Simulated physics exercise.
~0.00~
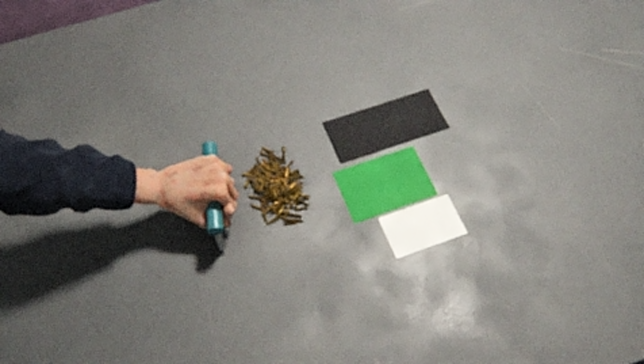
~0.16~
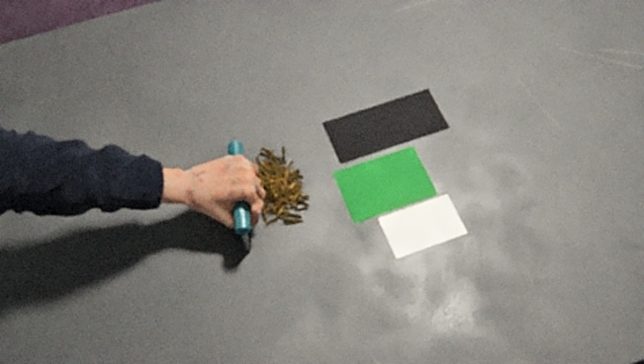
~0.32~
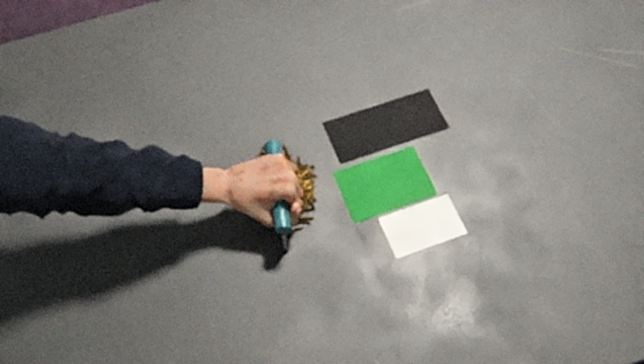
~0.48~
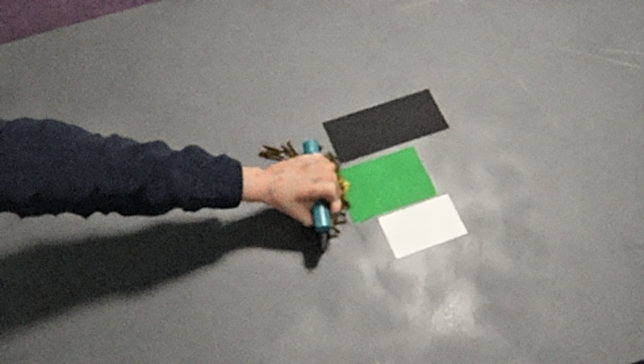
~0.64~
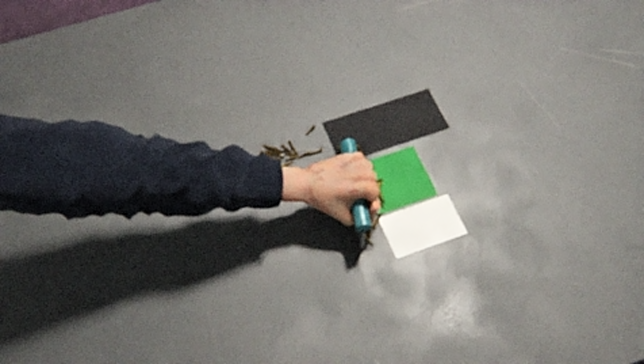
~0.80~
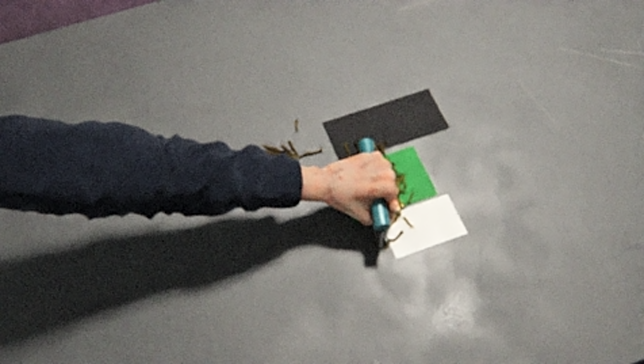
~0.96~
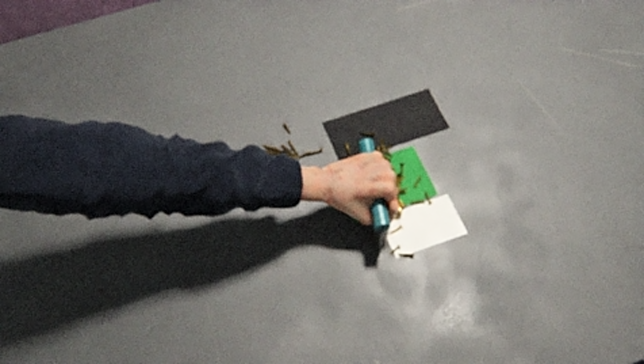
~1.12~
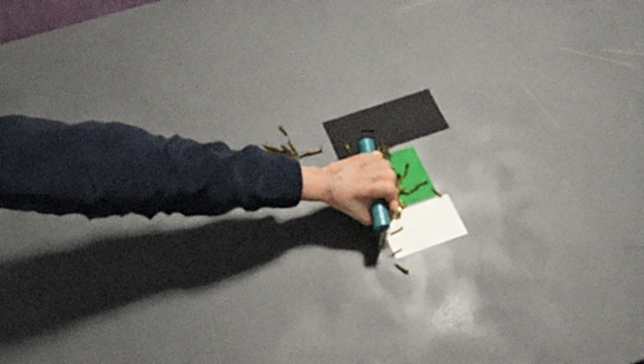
On a grey tabletop, a hand in a dark sleeve holds a teal tool upright to the left of a heap of small brass-coloured pieces, with black, green and white mats lying to the right. The hand moves right, and the tool reaches the heap and starts pushing it along. The pieces bunch up ahead of the hand and spread toward the mats, while a few are left behind on the bare table. The hand carries on over the green mat and then stops. Pieces finish scattered around it, mostly on the green, with some stragglers off the mats.
